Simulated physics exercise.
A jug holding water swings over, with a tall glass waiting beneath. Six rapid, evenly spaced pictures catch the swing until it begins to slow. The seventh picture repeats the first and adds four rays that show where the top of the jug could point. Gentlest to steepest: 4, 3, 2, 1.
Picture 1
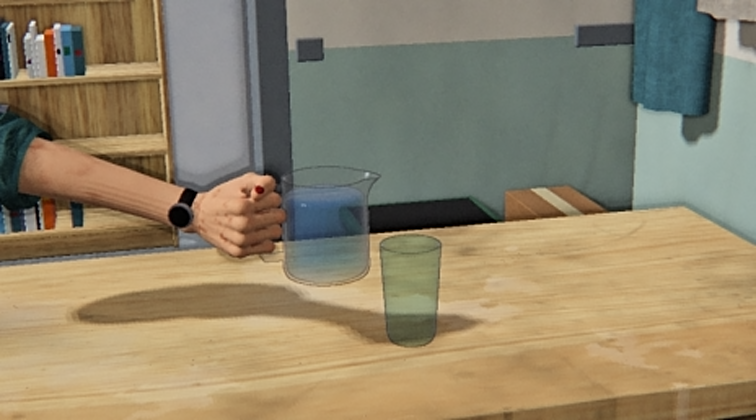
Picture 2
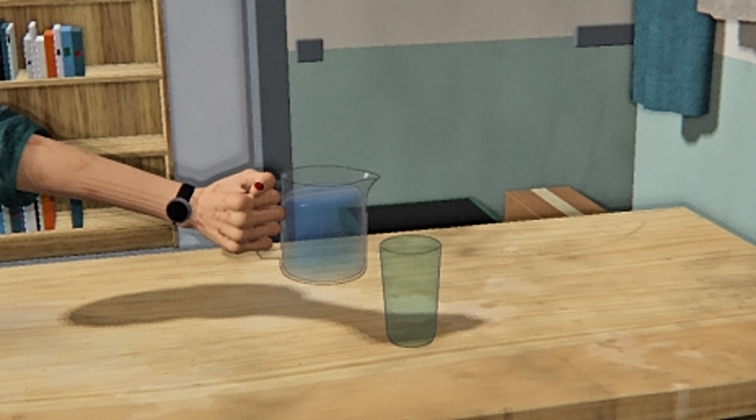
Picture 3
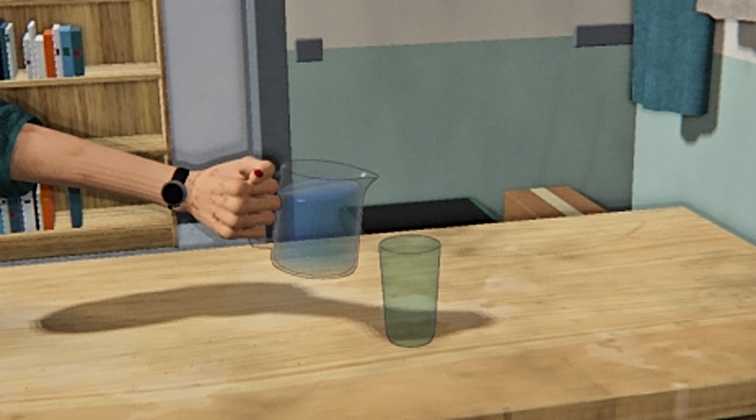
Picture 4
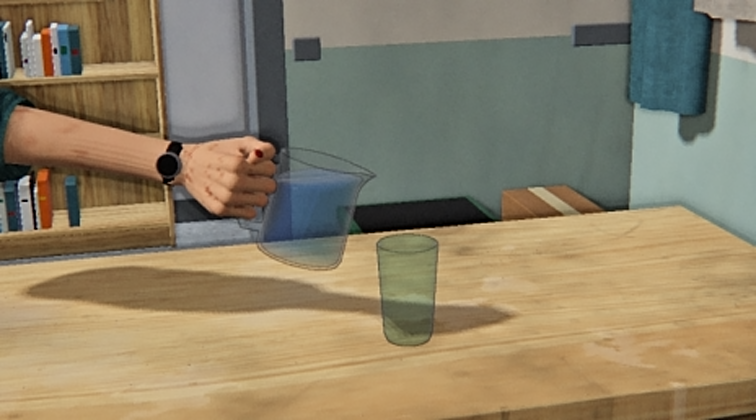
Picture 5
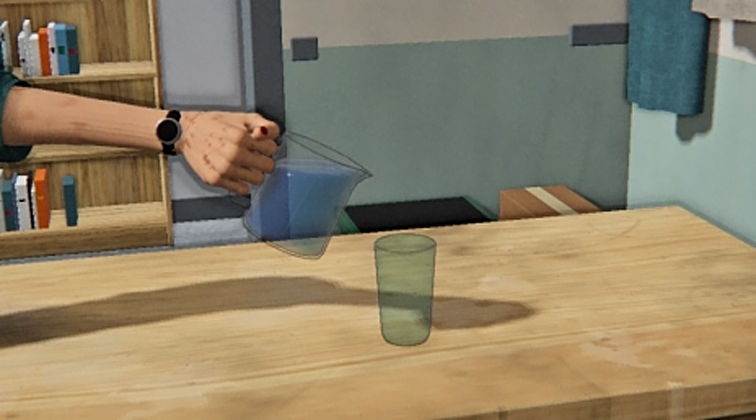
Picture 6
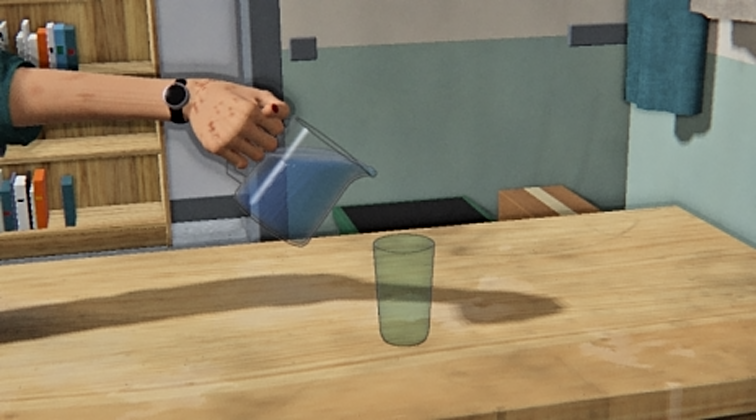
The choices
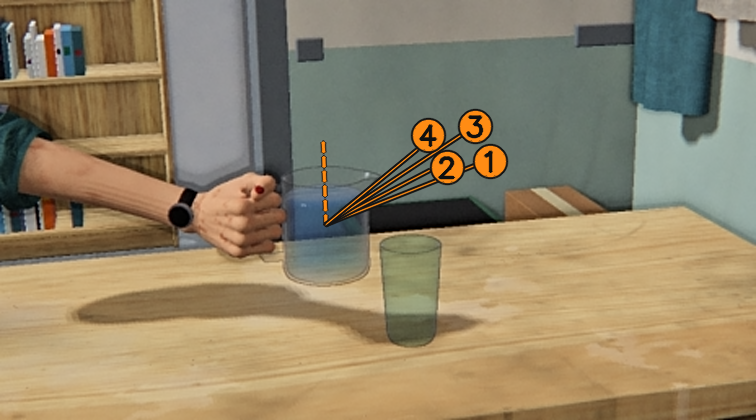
A hand gripping a clear jug of blue water lifted it slightly and tilted it steadily to the right above a green-tinted tall glass on a wooden table, until the water reached the jug's lip.
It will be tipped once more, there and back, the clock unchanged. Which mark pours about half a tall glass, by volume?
Take 4.
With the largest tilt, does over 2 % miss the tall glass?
Yes.
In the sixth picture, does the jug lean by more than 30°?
Yes.
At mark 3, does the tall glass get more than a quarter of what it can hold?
Yes, clearly.
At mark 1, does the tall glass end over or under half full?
Over.
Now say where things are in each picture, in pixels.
In the first frame, upright, lip at (379, 175); rim of the tall glass round (410, 243); nothing has left yet.
In the second frame, tipped about 2°, lip at (378, 176); nothing has left yet.
In the third frame, tipped about 8°, lip at (377, 175); nothing has left yet.
In the fourth frame, tipped about 17°, lip at (375, 174); nothing has left yet.
In the fifth frame, tipped about 27°, lip at (372, 174); nothing has left yet.
In the sixth frame, tipped about 39°, lip at (370, 174); water is over the lip, down to (370, 174).
In orange, 1 at (474, 165); 2 at (429, 170); 3 at (460, 135); 4 at (417, 149).
If 1 is chosen, the tall glass ends with about 74 % of what it can hold; 20 % of the water is spilt.
If 2 is chosen, the tall glass ends with about 76 % of what it can hold; 8 % of the water is spilt.
If 3 is chosen, the tall glass ends with about 67 % of what it can hold.
If 4 is chosen, the tall glass ends with about 52 % of what it can hold.
